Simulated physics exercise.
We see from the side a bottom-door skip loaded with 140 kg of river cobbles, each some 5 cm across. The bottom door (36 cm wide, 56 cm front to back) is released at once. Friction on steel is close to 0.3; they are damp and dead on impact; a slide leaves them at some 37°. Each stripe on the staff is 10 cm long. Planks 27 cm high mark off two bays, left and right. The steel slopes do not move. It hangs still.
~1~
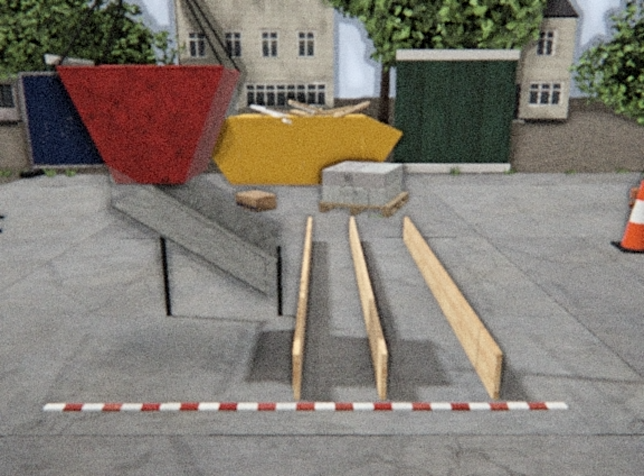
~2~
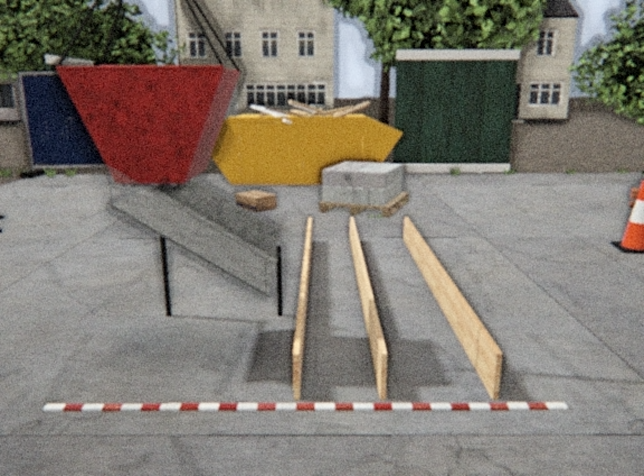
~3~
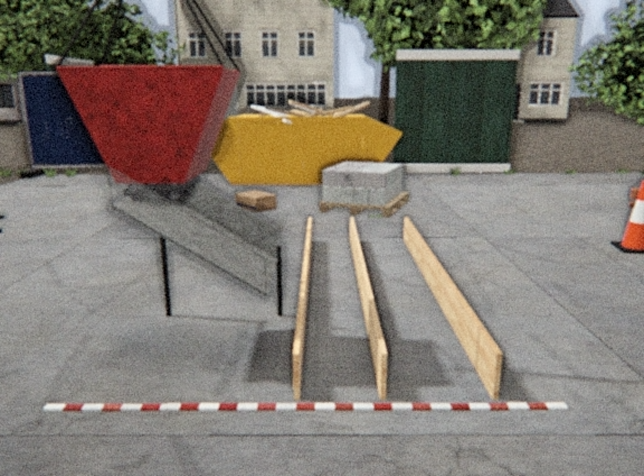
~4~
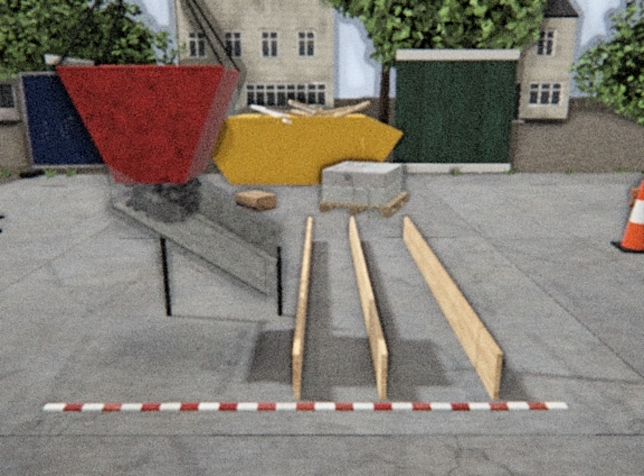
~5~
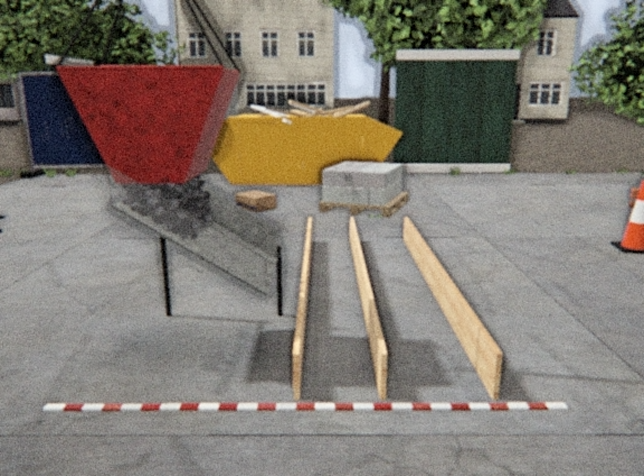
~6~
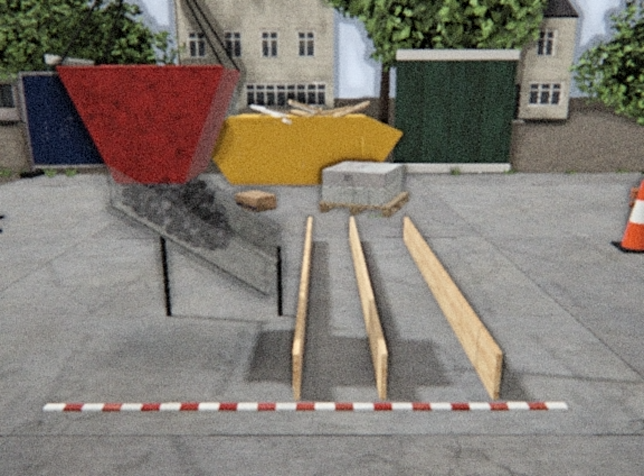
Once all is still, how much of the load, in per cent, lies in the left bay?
Close to 100 in a hundred.
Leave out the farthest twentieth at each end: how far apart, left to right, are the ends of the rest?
About 40 cm.
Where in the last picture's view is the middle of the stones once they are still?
Around (338, 335).
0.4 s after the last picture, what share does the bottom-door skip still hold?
Roughly 0 per cent is still inside.
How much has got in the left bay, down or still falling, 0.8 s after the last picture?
About 60 per cent by then.
Then, 0.4 s after the last picture, 1 % in the bottom-door skip, 74 % on the steel, 12 % falling or lying left of the bays, 12 % falling or lying in the left bay; the stones farthest right are at (361, 341).
Then, 0.8 s after the last picture, 0 % in the bottom-door skip, 29 % on the steel, 10 % falling or lying left of the bays, 61 % falling or lying in the left bay; the stones farthest right are at (366, 333).
Then, 1.4 s after the last picture, 0 % in the bottom-door skip, 100 % falling or lying in the left bay; the stones farthest right are at (366, 334).
Then, 2.3 s after the last picture, 0 % in the bottom-door skip, 100 % falling or lying in the left bay; the stones farthest right are at (366, 334).
Then, 4.2 s after the last picture, 0 % in the bottom-door skip, 100 % in the left bay; the stones farthest right are at (366, 334).
